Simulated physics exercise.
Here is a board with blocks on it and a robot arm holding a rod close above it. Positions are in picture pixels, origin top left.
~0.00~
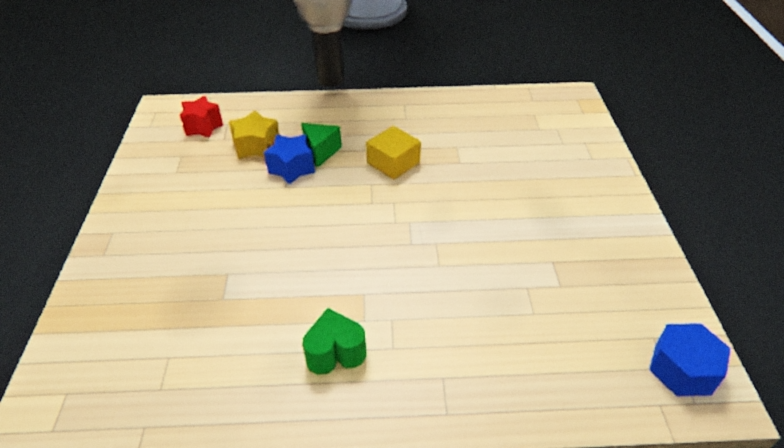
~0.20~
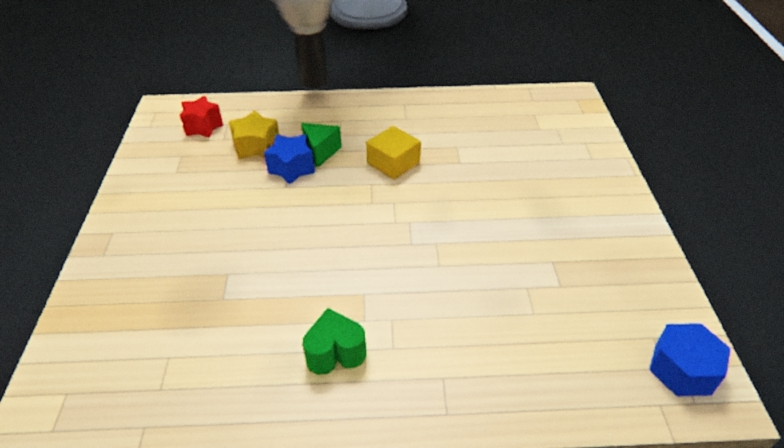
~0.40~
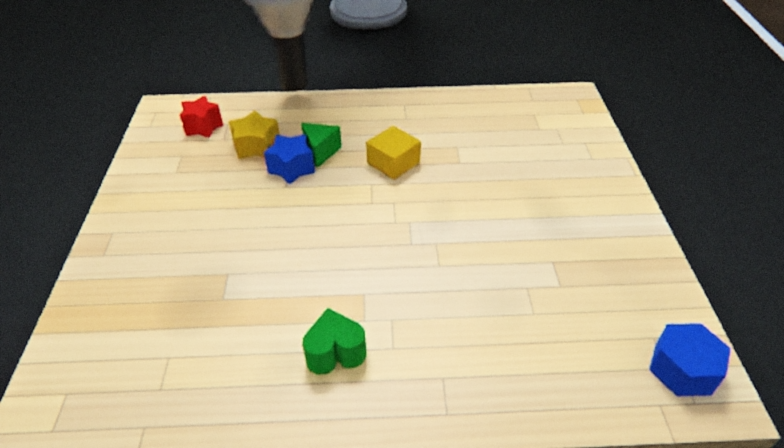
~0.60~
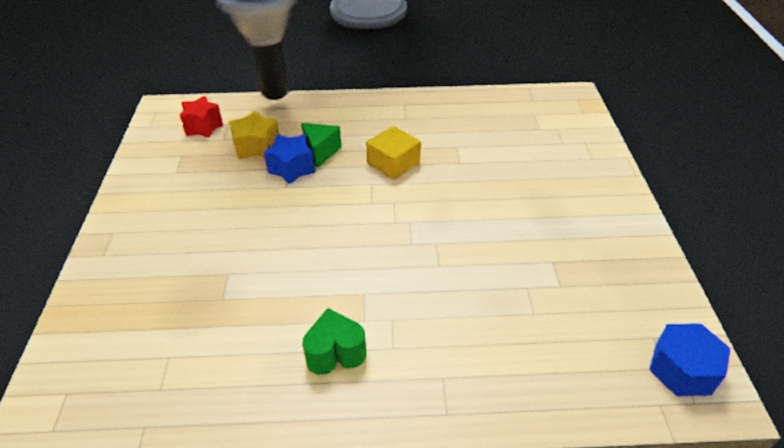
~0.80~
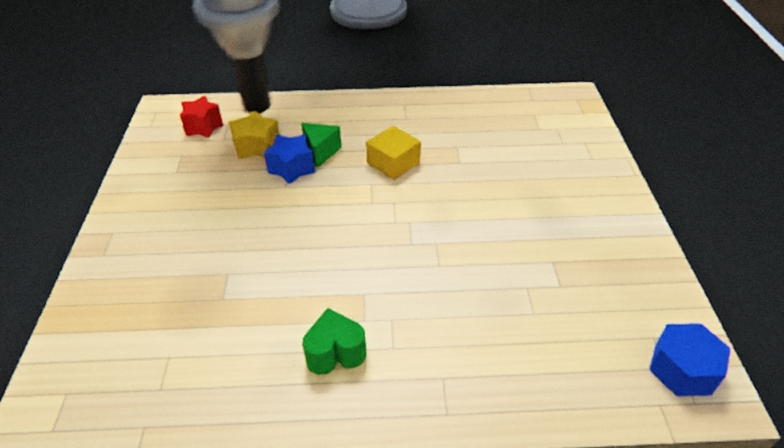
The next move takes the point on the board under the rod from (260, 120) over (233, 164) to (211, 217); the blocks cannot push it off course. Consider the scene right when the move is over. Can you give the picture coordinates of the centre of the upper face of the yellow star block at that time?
Expect it around (247, 182).
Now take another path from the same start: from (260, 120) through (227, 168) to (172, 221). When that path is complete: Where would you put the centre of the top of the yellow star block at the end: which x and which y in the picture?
At (238, 172).
The first path, step by step. One third of the way, rod at (238, 134); yellow star block at (246, 151), turned 25° anticlockwise; blue star block at (290, 150), turned 25° anticlockwise.
Two thirds of the way, rod at (221, 167); yellow star block at (246, 172), turned 85° anticlockwise; blue star block at (292, 153), turned 40° anticlockwise.
At the end, rod at (206, 203); red star block in place; yellow star block at (247, 182), turned 130° anticlockwise; blue star block at (292, 153), turned 40° anticlockwise.
